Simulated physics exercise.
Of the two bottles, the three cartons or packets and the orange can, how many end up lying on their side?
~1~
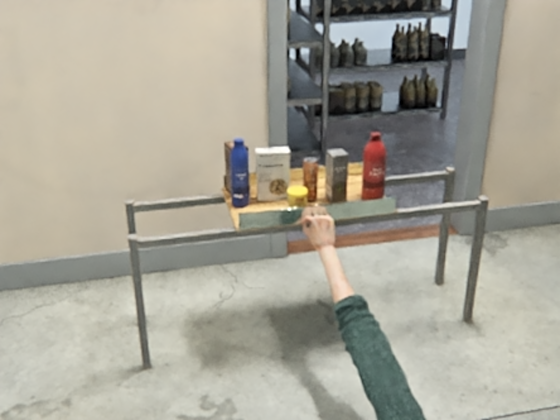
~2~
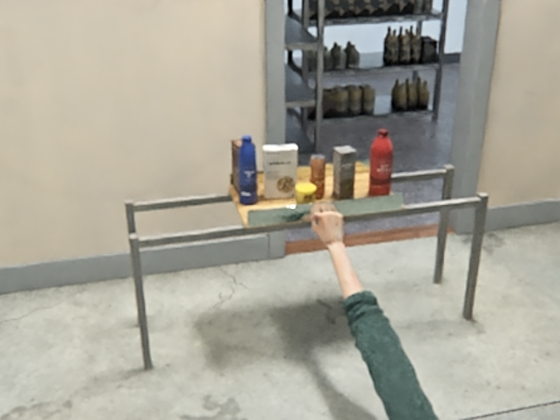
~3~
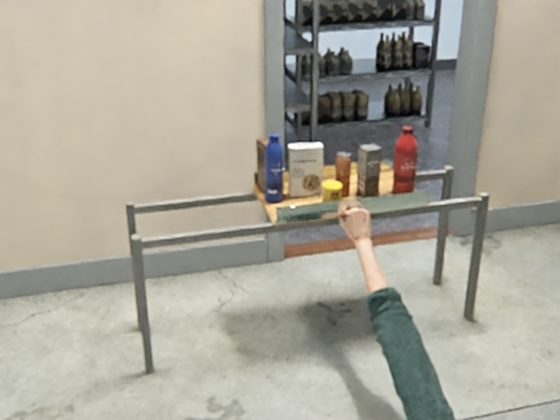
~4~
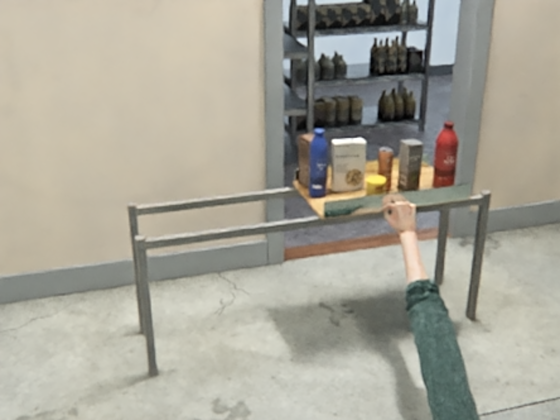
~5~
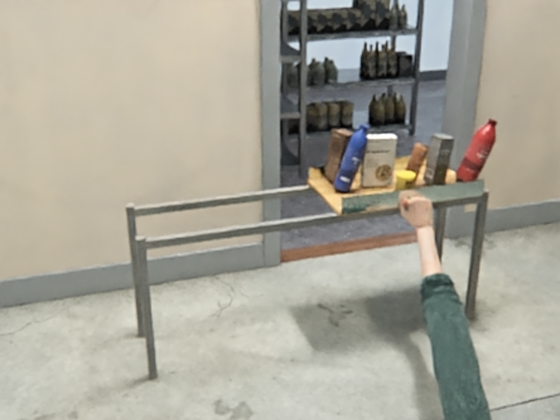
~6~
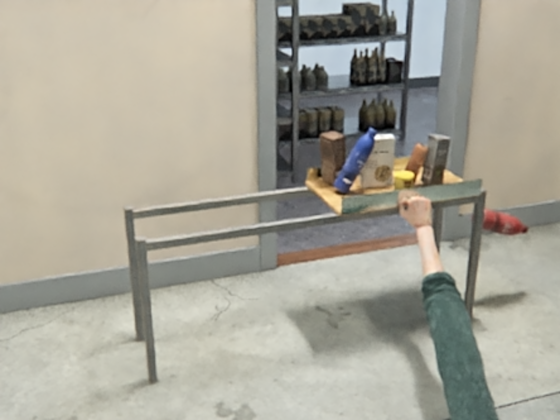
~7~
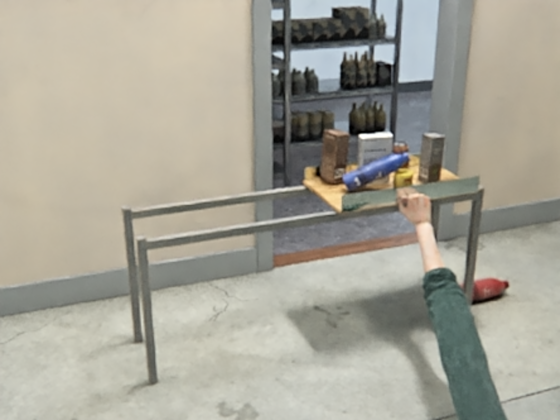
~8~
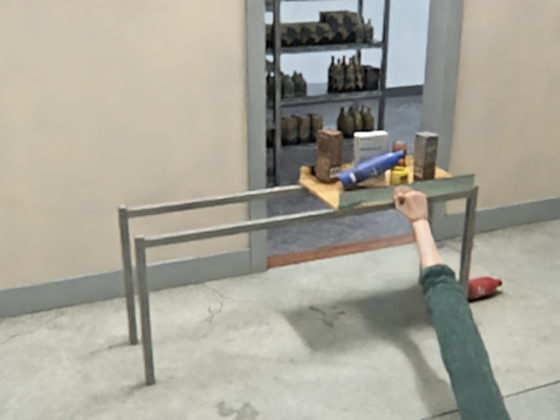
Two of them end up on their side. The blue bottle lies on the tray and the red bottle lies on the floor.
